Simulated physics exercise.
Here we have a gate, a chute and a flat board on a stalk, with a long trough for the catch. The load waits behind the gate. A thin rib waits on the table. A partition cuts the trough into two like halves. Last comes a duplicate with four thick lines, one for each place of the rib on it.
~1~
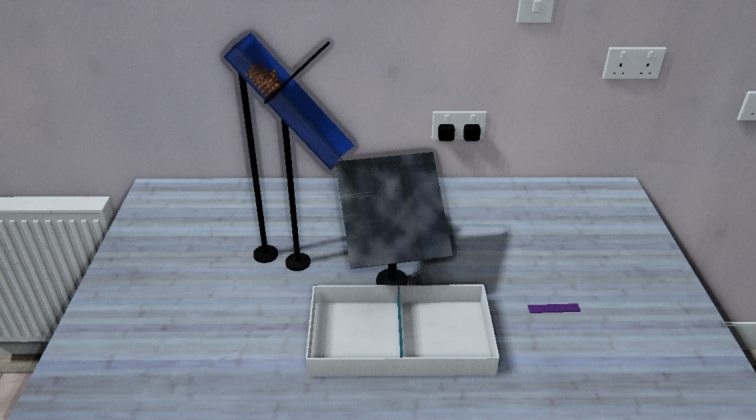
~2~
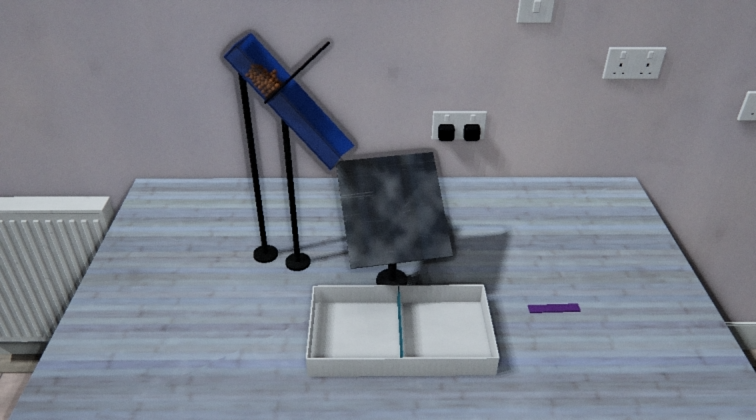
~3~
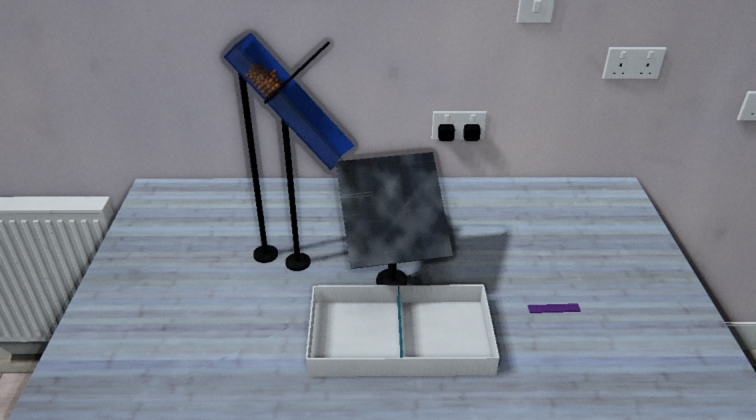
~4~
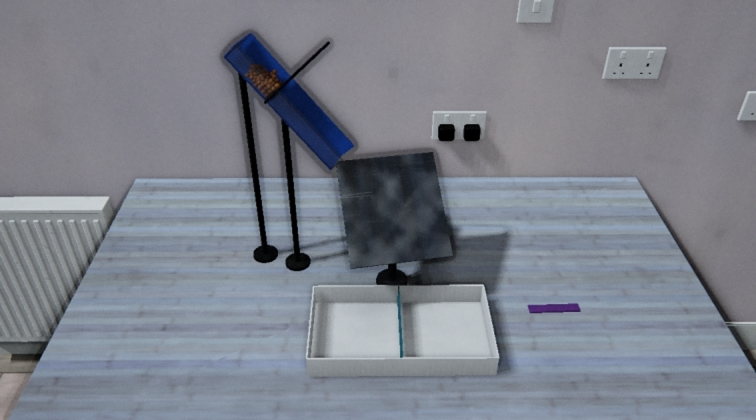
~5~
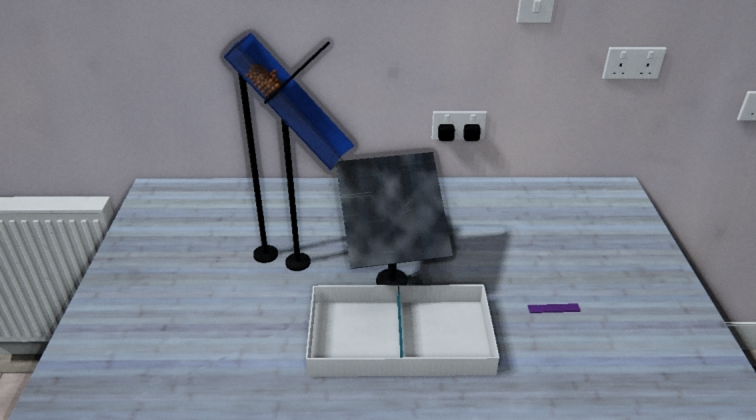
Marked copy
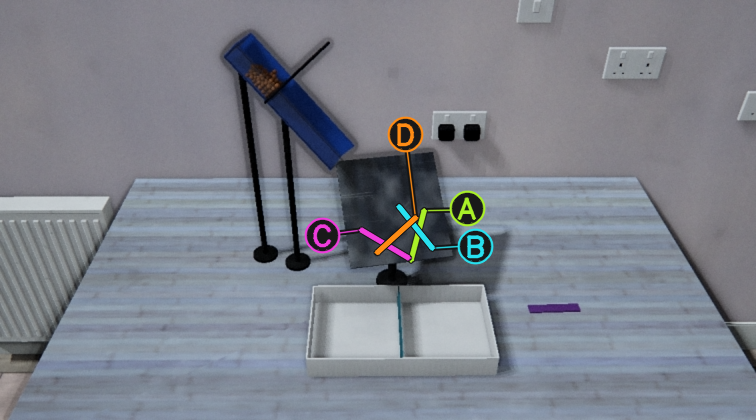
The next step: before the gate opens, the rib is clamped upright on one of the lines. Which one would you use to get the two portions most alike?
A.
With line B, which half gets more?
Right.
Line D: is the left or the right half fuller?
Left.
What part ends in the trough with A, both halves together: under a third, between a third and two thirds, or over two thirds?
Line A gives over two thirds.
On the marked copy, line A from (424, 210) to (411, 260); line B from (399, 206) to (432, 248); line C from (361, 230) to (408, 257); line D from (415, 217) to (377, 252).
If A is chosen, of what is caught, about half in the left half, about half in the right.
If B is chosen, of what is caught, a small part in the left half, nearly all in the right.
If C is chosen, of what is caught, none in the left half, all in the right.
If D is chosen, of what is caught, nearly all in the left half, a small part in the right.
